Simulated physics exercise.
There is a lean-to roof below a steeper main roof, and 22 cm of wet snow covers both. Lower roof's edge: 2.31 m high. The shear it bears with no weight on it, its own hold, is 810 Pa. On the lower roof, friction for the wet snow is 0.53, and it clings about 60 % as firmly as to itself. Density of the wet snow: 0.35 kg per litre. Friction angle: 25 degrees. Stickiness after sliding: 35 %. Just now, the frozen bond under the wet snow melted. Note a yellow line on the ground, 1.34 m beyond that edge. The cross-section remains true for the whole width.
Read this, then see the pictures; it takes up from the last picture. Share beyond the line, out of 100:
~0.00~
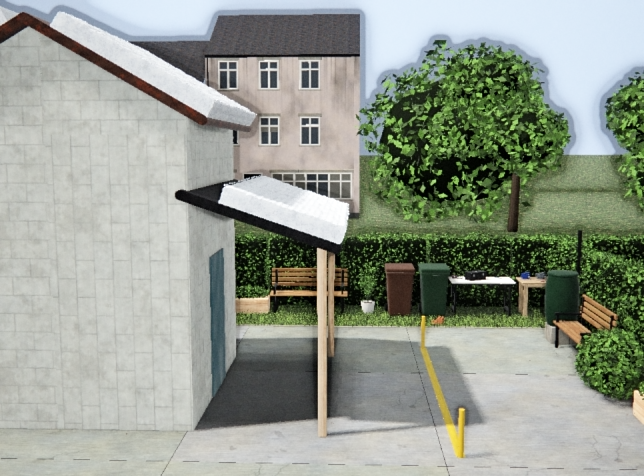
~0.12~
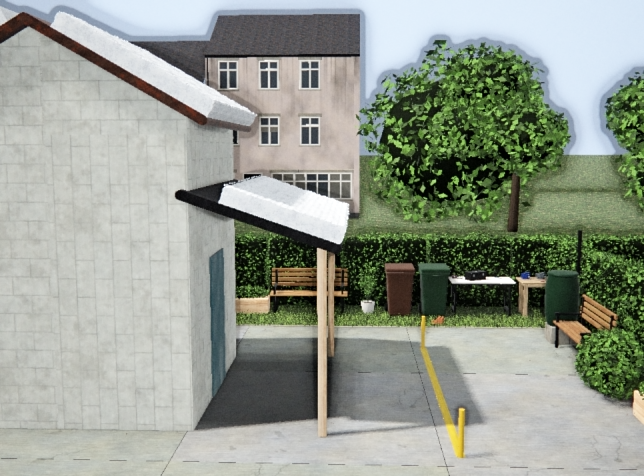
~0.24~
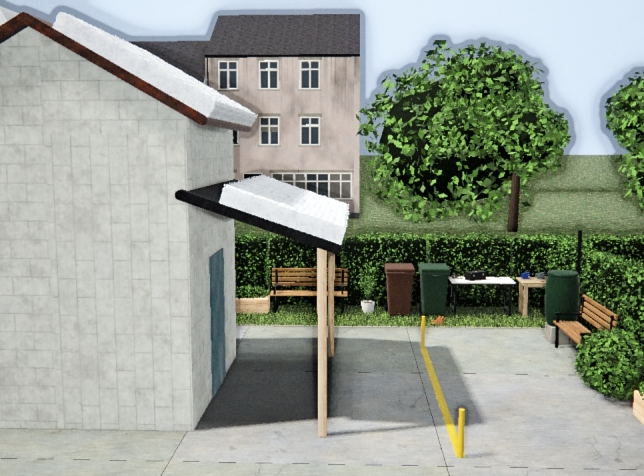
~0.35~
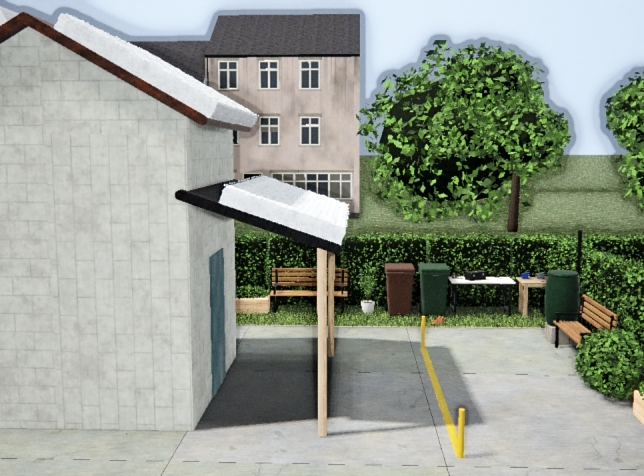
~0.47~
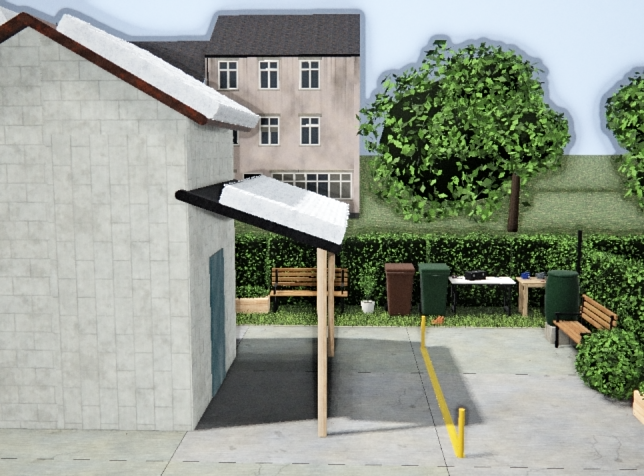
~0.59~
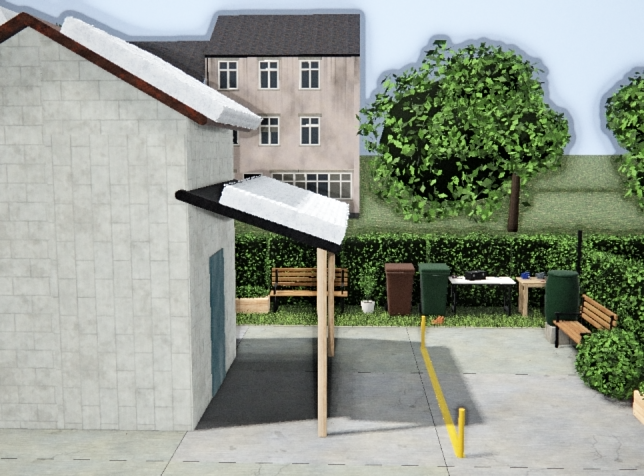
0 %.
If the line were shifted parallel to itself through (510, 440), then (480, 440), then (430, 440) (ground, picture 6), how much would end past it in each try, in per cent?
0 %, 0 %, 0 %.
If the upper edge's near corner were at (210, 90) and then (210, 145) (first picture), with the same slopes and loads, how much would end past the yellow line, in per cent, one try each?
First try 2 %, second try 0 %.
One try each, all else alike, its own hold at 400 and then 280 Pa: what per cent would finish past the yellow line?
In that order: 12 %, 20 %.
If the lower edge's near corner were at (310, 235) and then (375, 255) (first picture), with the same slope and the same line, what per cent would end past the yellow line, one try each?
Roughly 2 % and then 0 %.
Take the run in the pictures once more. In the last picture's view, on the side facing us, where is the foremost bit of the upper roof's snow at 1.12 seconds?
(259, 194), give or take.
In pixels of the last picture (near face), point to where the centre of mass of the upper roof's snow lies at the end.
Somewhere about (303, 236), I'd say.
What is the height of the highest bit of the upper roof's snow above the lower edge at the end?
It ends up some 1.0 m higher than the lower edge.
By 1.12 s, none is below the lower edge and 0 % is past the line.
By 1.75 s, none is below the lower edge and 0 % is past the line.
By 2.37 s, none is below the lower edge and 0 % is past the line.
By 3.00 s, none is below the lower edge and 0 % is past the line.
By 4.80 s, at the end, 13 % is below the lower edge and 0 % is past the line.
